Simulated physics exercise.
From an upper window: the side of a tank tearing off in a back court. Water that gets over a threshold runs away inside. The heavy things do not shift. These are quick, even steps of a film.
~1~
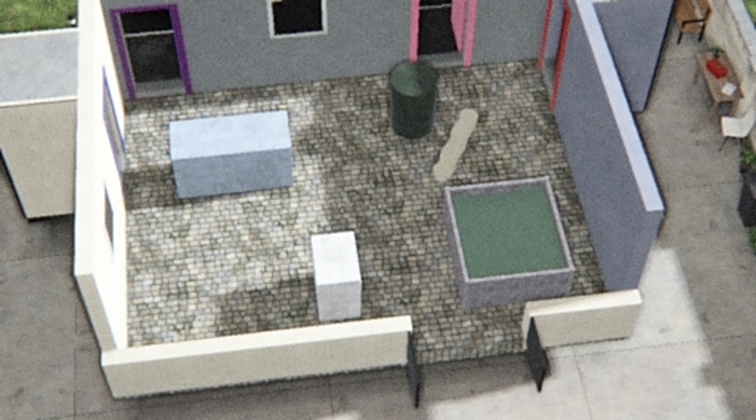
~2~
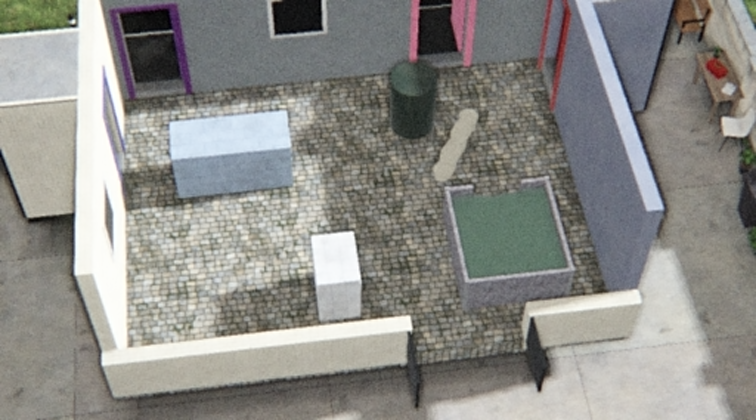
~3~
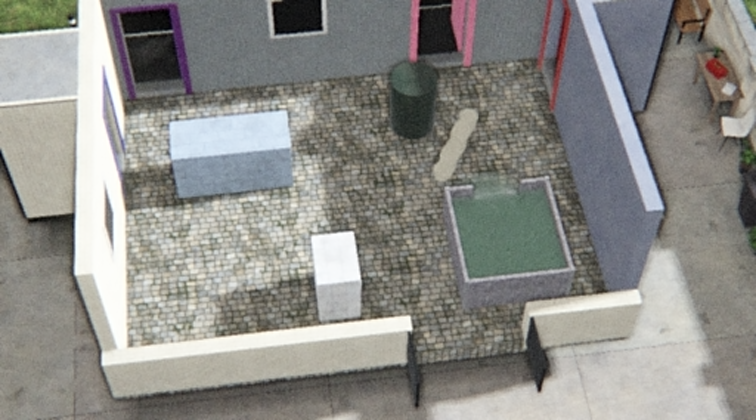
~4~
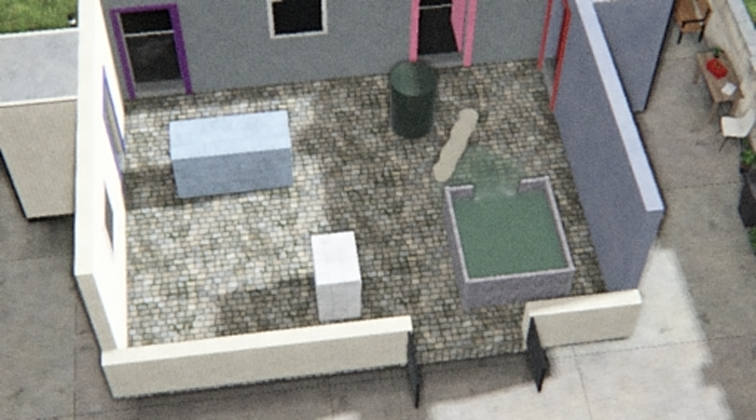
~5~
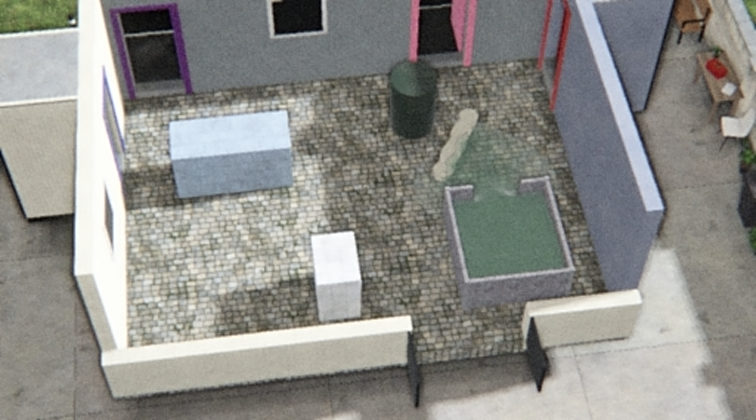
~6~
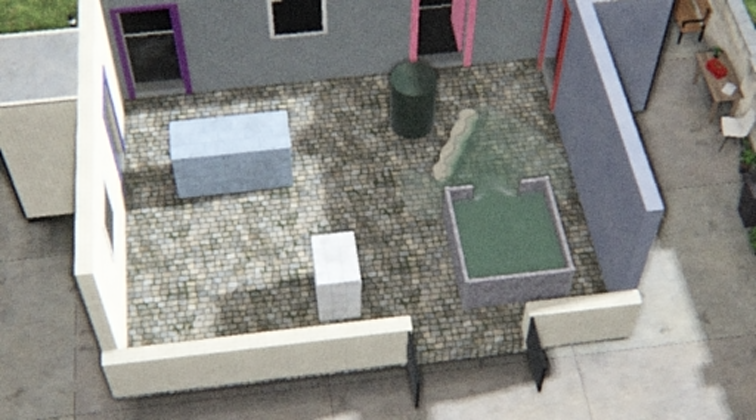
In this clip, seen from above, a square tank of green water stands whole in a paved court, then part of its far side opens and water pours through the gap, spreading across the paving beside a pale, elongated shape.
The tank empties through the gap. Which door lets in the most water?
Most goes in at the blue door.
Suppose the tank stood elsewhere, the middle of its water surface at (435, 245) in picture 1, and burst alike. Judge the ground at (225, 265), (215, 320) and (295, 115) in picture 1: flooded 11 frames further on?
In that order: Clear, free of water, awash.
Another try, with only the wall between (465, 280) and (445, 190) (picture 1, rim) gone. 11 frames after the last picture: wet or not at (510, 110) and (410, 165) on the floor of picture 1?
As listed: Not flooded, dry.
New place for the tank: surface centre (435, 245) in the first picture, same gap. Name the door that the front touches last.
It is the blue one.
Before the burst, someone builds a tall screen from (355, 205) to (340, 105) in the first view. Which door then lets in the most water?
It is the one in blue.
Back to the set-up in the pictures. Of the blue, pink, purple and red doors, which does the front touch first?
I say the door marked red.
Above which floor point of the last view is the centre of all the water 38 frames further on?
Near (421, 169).
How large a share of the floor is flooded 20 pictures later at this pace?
Some 35 per cent.
A moment on, water covers 20 % of the floor; red door wet at the sill, nothing in, pink door not reached, blue door not reached, purple door not reached.
Next, water covers 25 % of the floor; red door wet at the sill, nothing in, pink door wet at the sill, nothing in, blue door not reached, purple door not reached.
Then, water covers 35 % of the floor; red door a trickle in, pink door a trickle in, blue door not reached, purple door not reached.
Later, water covers 60 % of the floor; red door a trickle in, pink door a trickle in, blue door a trickle in, purple door wet at the sill, nothing in.
In the end, water covers 90 % of the floor; red door a trickle in, pink door a trickle in, blue door some in, purple door wet at the sill, nothing in; the blue door has let in the most.
